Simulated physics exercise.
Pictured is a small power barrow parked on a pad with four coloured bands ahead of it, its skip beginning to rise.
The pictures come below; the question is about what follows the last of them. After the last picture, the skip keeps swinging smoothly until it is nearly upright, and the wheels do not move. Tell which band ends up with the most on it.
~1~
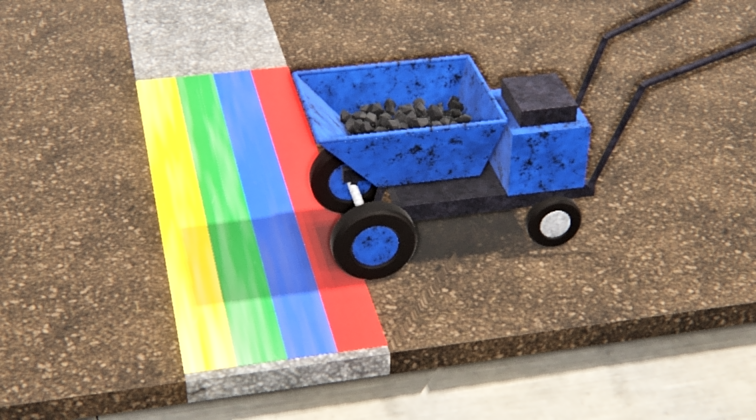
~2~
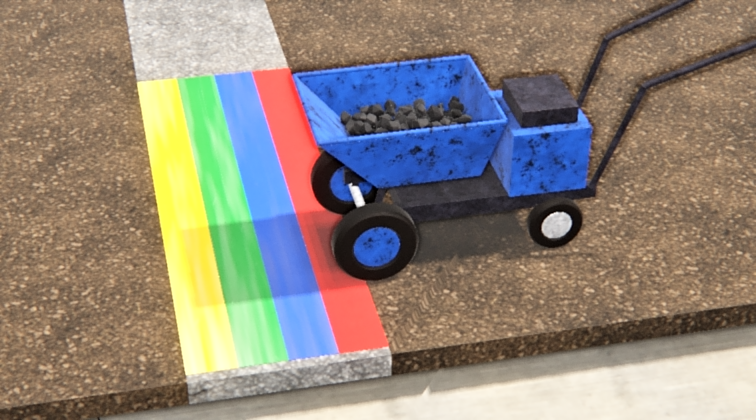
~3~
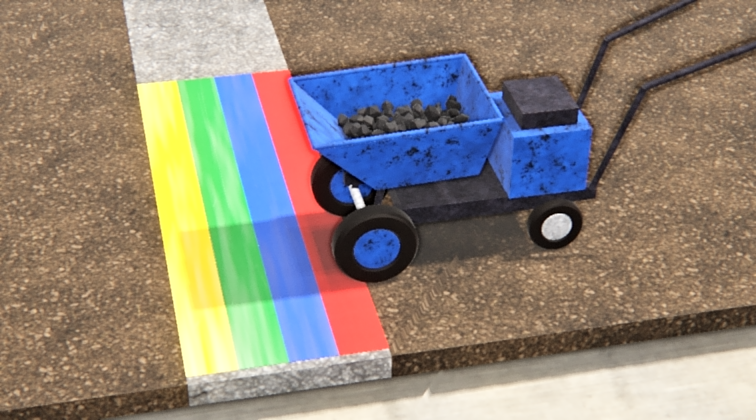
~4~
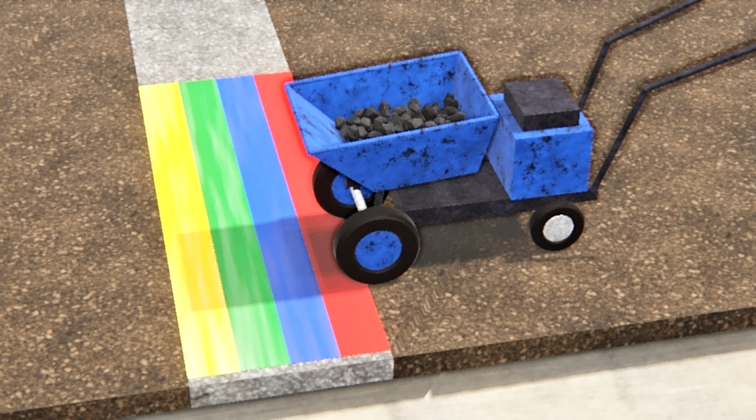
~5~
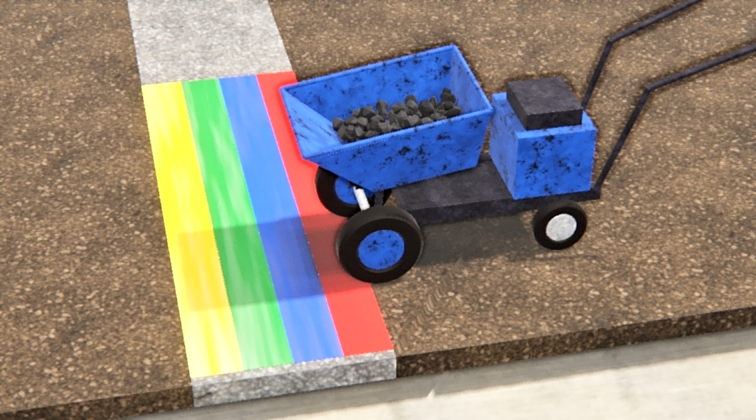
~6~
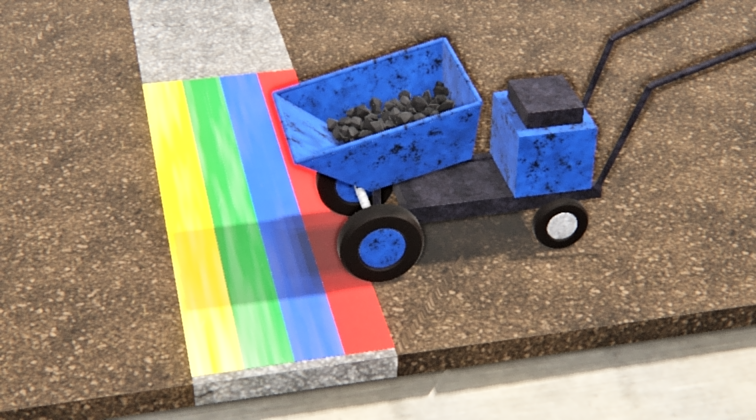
The most ends up on yellow.
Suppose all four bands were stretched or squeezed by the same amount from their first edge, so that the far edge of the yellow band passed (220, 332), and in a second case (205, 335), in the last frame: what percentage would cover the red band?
First 0 in a hundred, then 0 in a hundred.
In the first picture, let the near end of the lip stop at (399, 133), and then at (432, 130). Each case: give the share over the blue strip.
Roughly 40 and 40 %.
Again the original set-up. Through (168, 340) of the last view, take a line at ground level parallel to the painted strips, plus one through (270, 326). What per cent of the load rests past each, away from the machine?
About 10 percent, then about 70 percent.
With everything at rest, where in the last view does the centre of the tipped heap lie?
Last view, centre at rest - approx. (198, 260).
Just after the last frame, skip tipped steeply; every one in the skip.
A moment on, skip tipped steeply; almost all in the skip; just a few over the green strip; just a few over the yellow strip.
Further on, skip tipped right over; roughly a quarter in the skip; about a tenth over the green strip; roughly half over the yellow strip; roughly a quarter off the paint.
When it is over, skip tipped right over; roughly a quarter in the skip; not one over the red strip; not one over the blue strip; about a tenth over the green strip; roughly half over the yellow strip; roughly a quarter off the paint.
